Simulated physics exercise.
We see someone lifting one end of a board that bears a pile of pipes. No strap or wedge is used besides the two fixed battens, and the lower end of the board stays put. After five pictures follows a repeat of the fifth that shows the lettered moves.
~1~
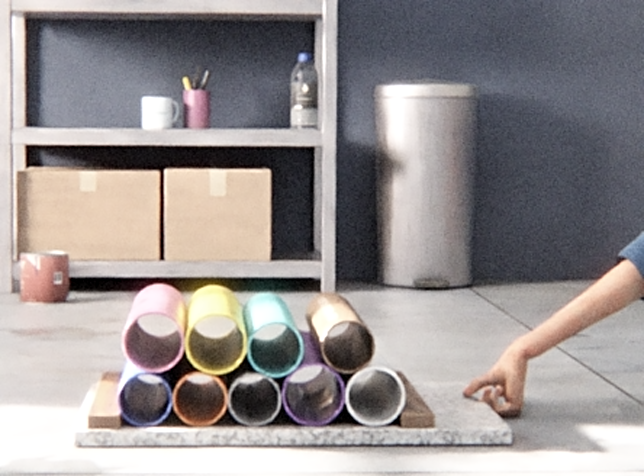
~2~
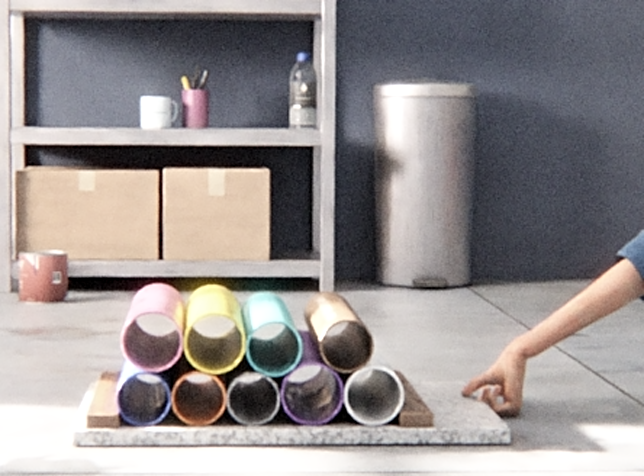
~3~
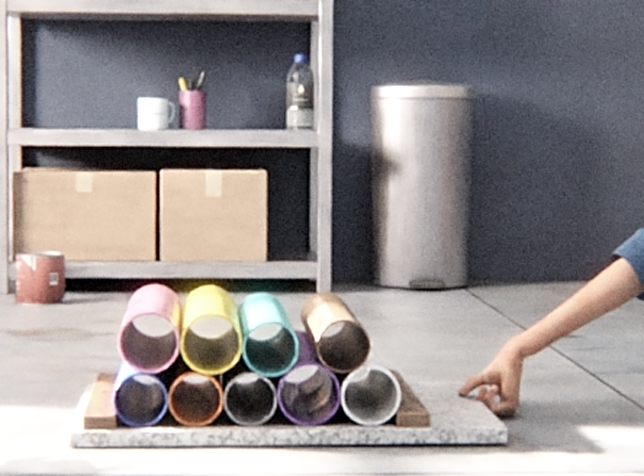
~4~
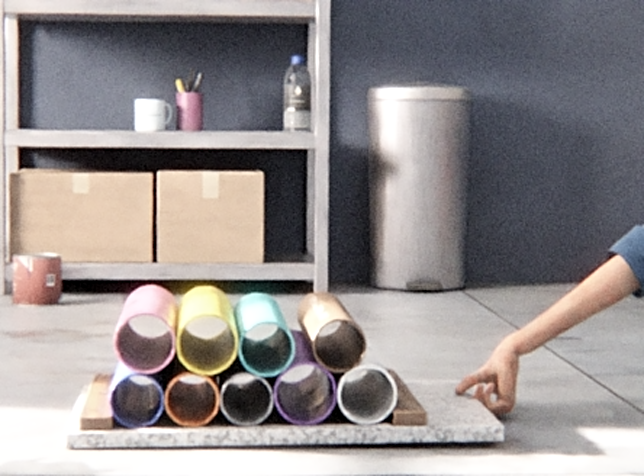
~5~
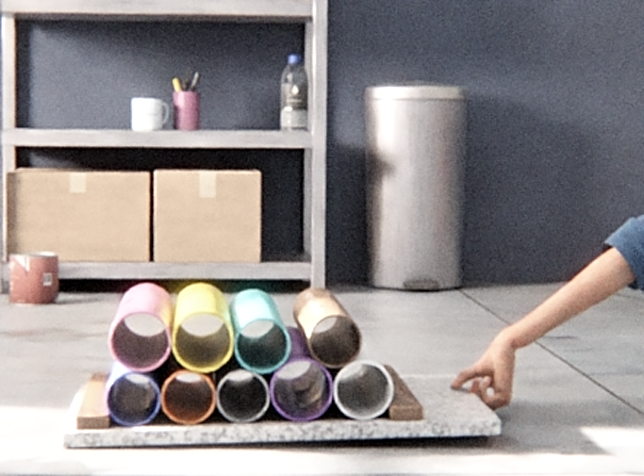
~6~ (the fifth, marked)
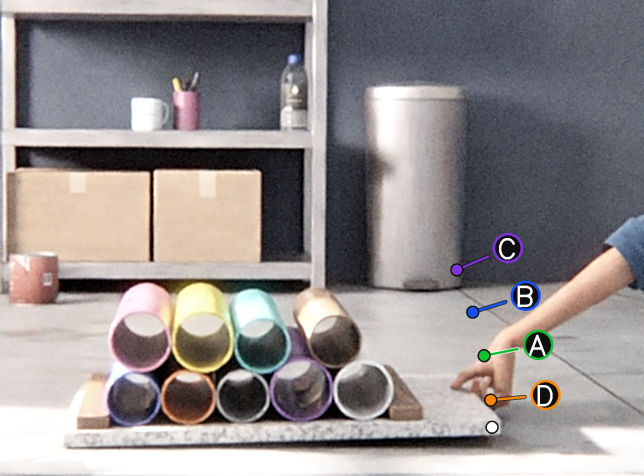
At the start, a stack of colourful pipes, five below and four above, rests between wooden blocks on a speckled board, with a hand at its right end. The hand then slowly raises that end, tilting the board slightly, while the pipes stay stacked together and keep their arrangement.
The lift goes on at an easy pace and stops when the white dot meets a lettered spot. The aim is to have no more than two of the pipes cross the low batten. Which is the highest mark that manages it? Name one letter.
Lift it to B and no more.
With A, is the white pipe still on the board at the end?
Yes.
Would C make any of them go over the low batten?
Yes.
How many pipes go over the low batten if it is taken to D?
With D, none.
On the marked copy, A at (484, 356); B at (473, 312); C at (457, 270); D at (491, 400); the white dot at (492, 427).
Taking B. A third of the way, board at 13°.
Two thirds of the way, board at 17°.
When it is over, board at 17°, two over the low batten (yellow, pink).
As for the rest, A one over the low batten (pink); C three over the low batten (turquoise, yellow, pink); D none over the low batten.
